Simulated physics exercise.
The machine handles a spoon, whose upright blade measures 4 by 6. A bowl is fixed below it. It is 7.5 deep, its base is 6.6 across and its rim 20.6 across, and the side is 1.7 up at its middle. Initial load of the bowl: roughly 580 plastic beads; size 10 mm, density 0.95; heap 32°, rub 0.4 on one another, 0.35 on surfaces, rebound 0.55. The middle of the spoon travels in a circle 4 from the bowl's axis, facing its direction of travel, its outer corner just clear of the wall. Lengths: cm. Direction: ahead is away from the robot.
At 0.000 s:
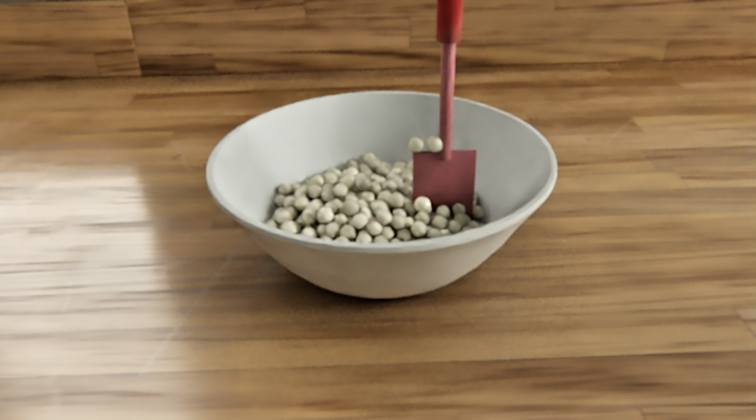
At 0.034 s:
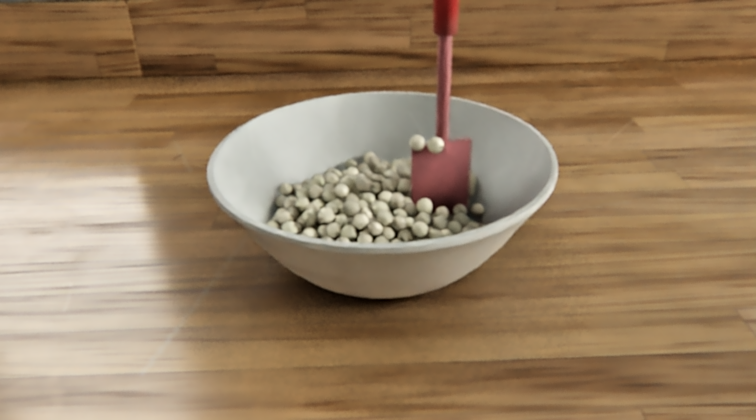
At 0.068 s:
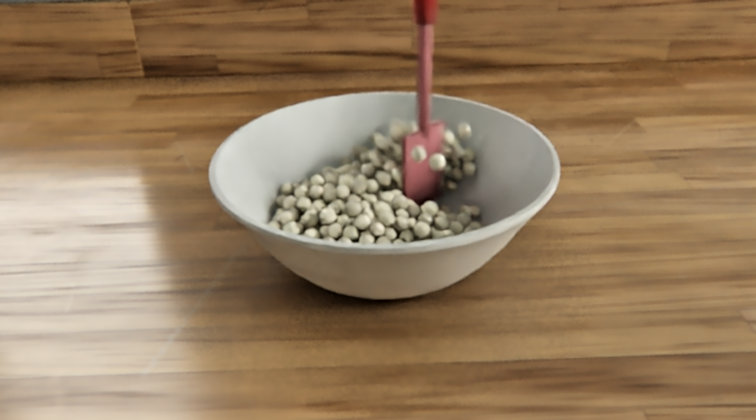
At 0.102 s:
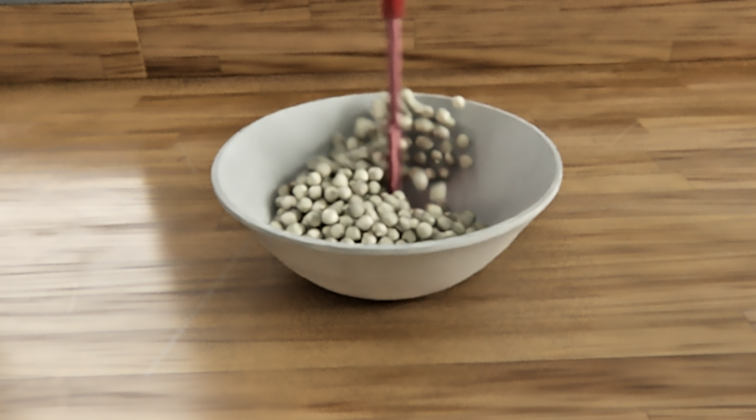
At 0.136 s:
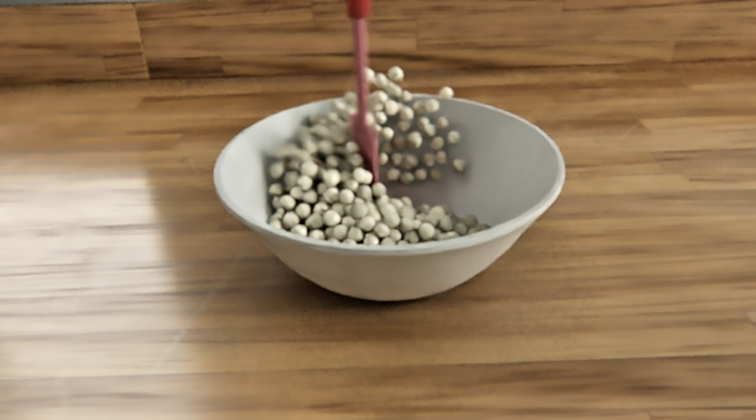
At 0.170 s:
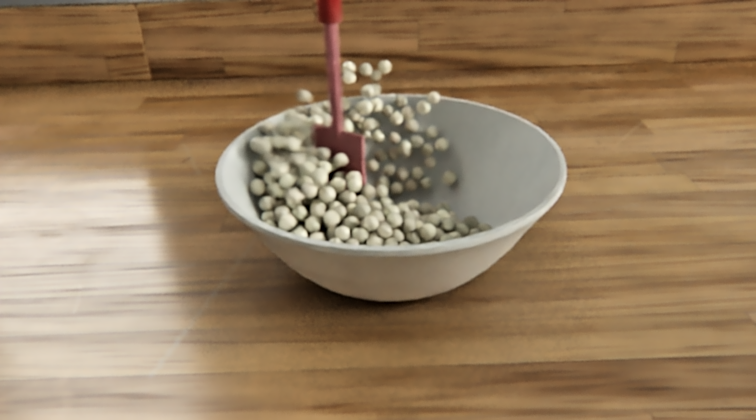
Red spatula sweeping from right to left through small pale beads in a white bowl, tossing some above the far rim.
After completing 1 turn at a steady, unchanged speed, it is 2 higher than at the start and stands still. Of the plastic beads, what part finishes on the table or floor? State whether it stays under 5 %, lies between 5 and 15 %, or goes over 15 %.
It lies between 5 and 15 %.
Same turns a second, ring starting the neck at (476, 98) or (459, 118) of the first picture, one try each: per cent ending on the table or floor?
0 and 10 per cent.
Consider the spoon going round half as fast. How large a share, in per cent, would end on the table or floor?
Estimate: Near 0 in a hundred.
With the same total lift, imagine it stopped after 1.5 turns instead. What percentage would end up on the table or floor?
Roughly 10 percent would end up there.
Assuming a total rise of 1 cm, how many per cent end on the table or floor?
Near 10 in a hundred.
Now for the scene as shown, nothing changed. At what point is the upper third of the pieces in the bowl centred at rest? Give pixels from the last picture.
Roughly pixel (417, 218).
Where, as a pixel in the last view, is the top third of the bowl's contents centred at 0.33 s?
Close to pixel (404, 231).
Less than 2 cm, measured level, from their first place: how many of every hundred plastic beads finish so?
I'd put it at about 25 in a hundred.
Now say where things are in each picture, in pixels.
Spoon neck at (445, 129), 0° round; upper third of the load around (372, 208), from x 270 to 485, top at y 145; 575 in the bowl, in the first picture.
Spoon neck at (443, 121), 14° round; upper third of the load around (375, 204), from x 270 to 485, top at y 145, in the second picture.
Spoon neck at (424, 107), 47° round; upper third of the load around (383, 187), from x 275 to 490, top at y 130, in the third picture.
Spoon neck at (394, 101), 80° round; upper third of the load around (370, 174), from x 275 to 490, top at y 95, in the fourth picture.
Spoon neck at (362, 101), 113° round; upper third of the load around (348, 165), from x 275 to 495, top at y 75, in the fifth picture.
Spoon neck at (336, 108), 146° round; upper third of the load around (317, 165), from x 260 to 495, top at y 65; 572 in the bowl, 3 in flight or on the tool, in the sixth picture.
After 0.25 s, 224° round, highest piece 10 above the table; 558 in the bowl, 17 in flight or on the tool.
After 0.33 s, 302° round, highest piece 9 above the table; 543 in the bowl, 14 on the table or floor, 18 in flight or on the tool.
After 0.57 s, 0° round, highest piece 8 above the table; 532 in the bowl, 43 on the table or floor.
After 1.27 s, 0° round, highest piece 6 above the table; 532 in the bowl, 43 on the table or floor.
At rest, 532 in the bowl, 43 on the table or floor. That is 7 % on the table or floor.
